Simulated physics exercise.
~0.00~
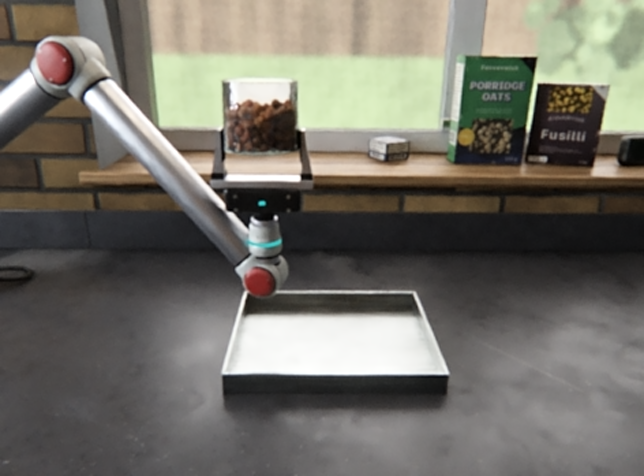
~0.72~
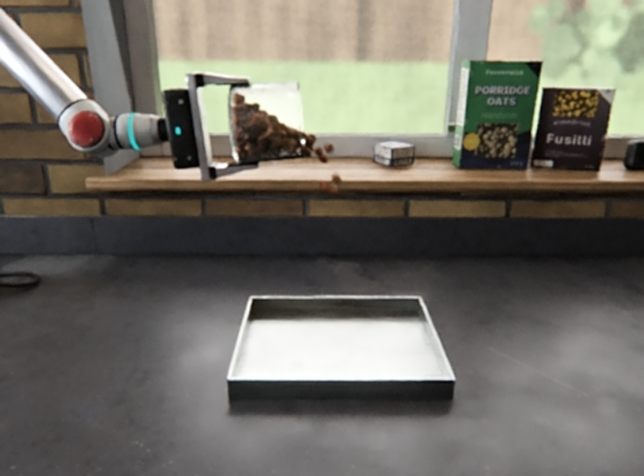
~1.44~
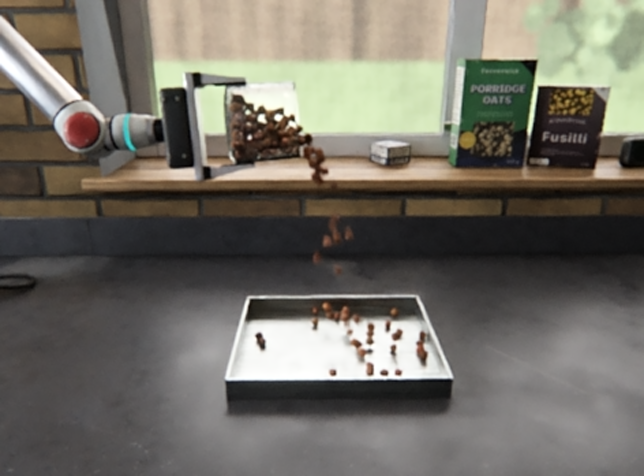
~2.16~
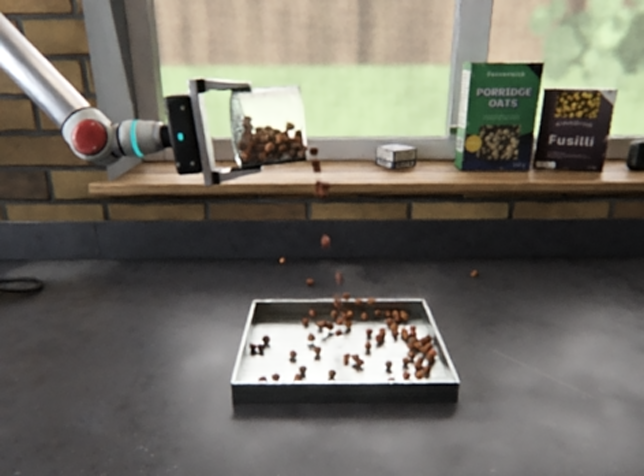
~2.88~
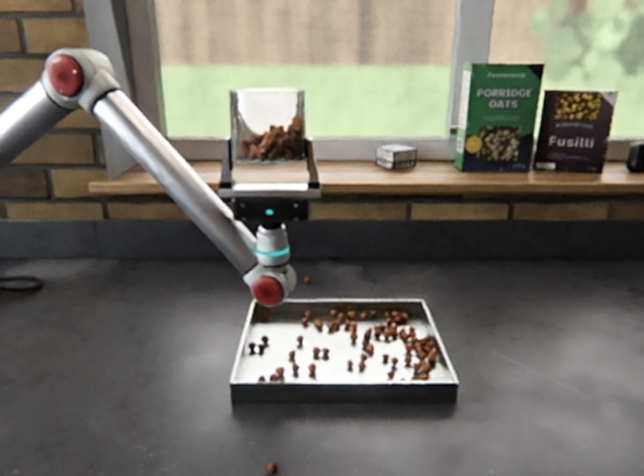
On a dark worktop, a robot arm tips hazelnuts into a tray, then rights the tumbler.
